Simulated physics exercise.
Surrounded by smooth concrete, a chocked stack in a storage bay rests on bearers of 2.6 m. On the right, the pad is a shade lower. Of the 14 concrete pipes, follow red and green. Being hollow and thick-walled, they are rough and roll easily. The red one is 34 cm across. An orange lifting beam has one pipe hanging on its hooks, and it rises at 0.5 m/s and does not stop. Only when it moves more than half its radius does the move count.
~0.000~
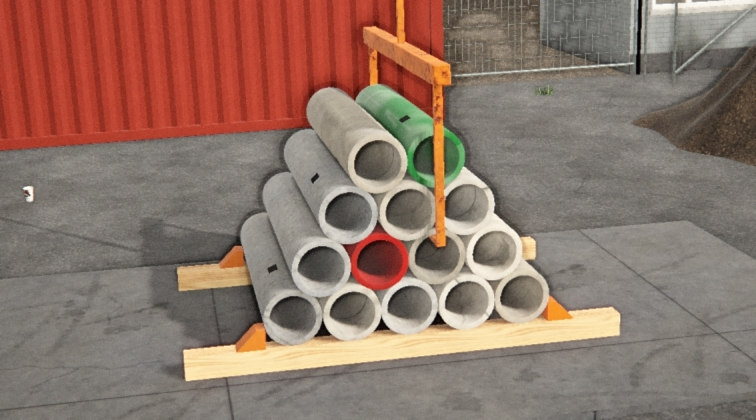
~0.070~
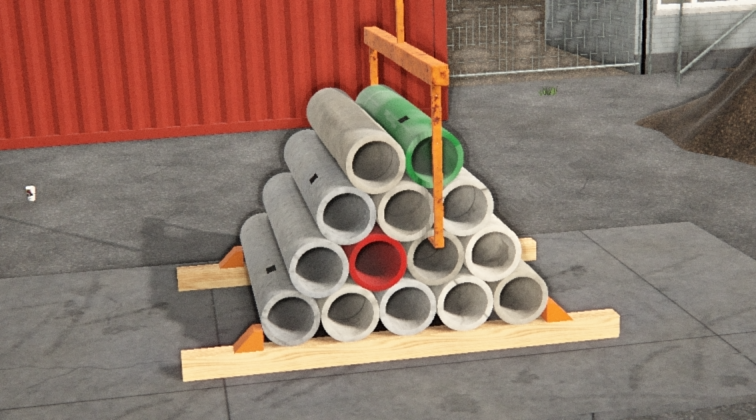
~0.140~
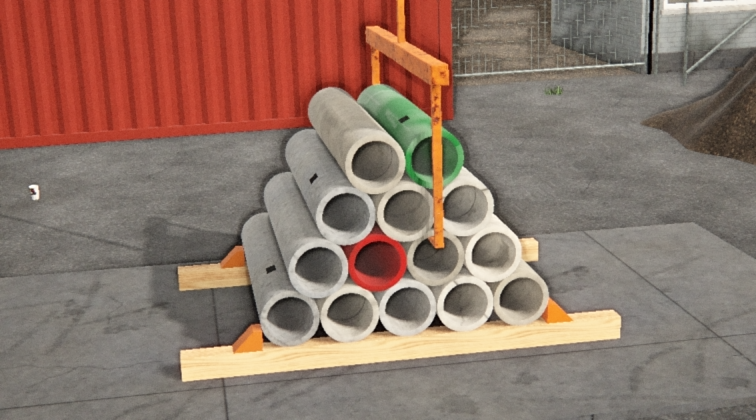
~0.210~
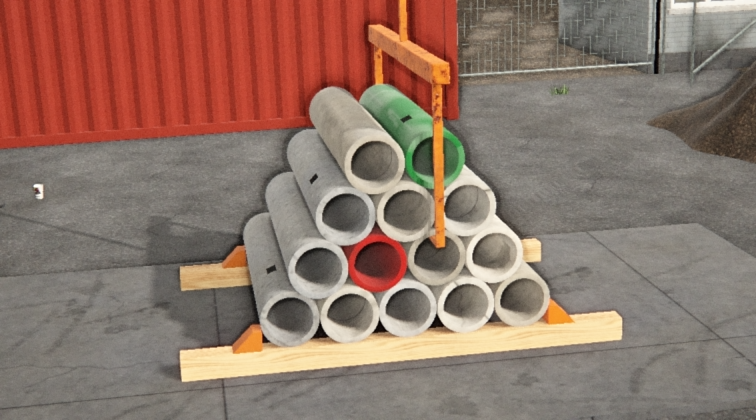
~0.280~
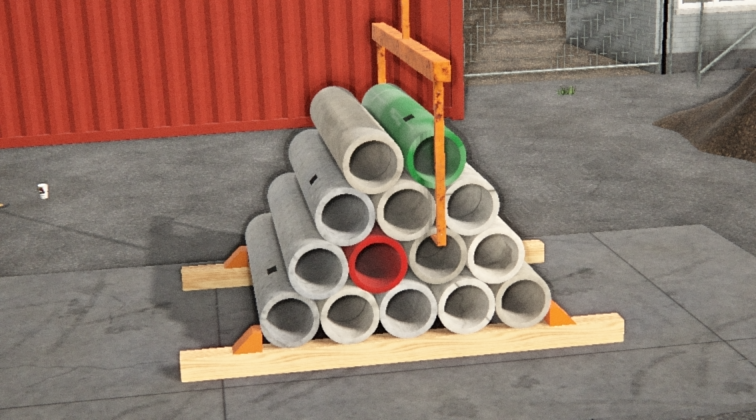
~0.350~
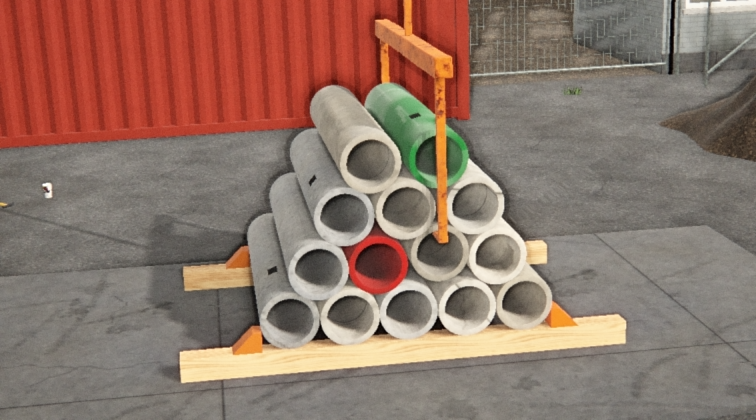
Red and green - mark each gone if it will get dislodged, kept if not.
Red: Kept, green: Gone.
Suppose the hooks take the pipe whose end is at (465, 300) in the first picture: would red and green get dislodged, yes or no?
Then red would not do so, green would do so.
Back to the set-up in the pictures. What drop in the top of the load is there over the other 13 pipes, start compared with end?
Roughly 30 cm.
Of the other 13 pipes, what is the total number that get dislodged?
The answer is 4.
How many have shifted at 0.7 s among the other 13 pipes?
The tally at that time would be 4.
By 0.7 s, red is unmoved; green is 8 cm further right and 4 cm lower; 4 out of place.
By 0.9 s, green is 15 cm further right and 5 cm higher; as before, red; 2 out of place.
Finally (2.7 s), red is where it was; green is off the right end of the bearers; 4 out of place.
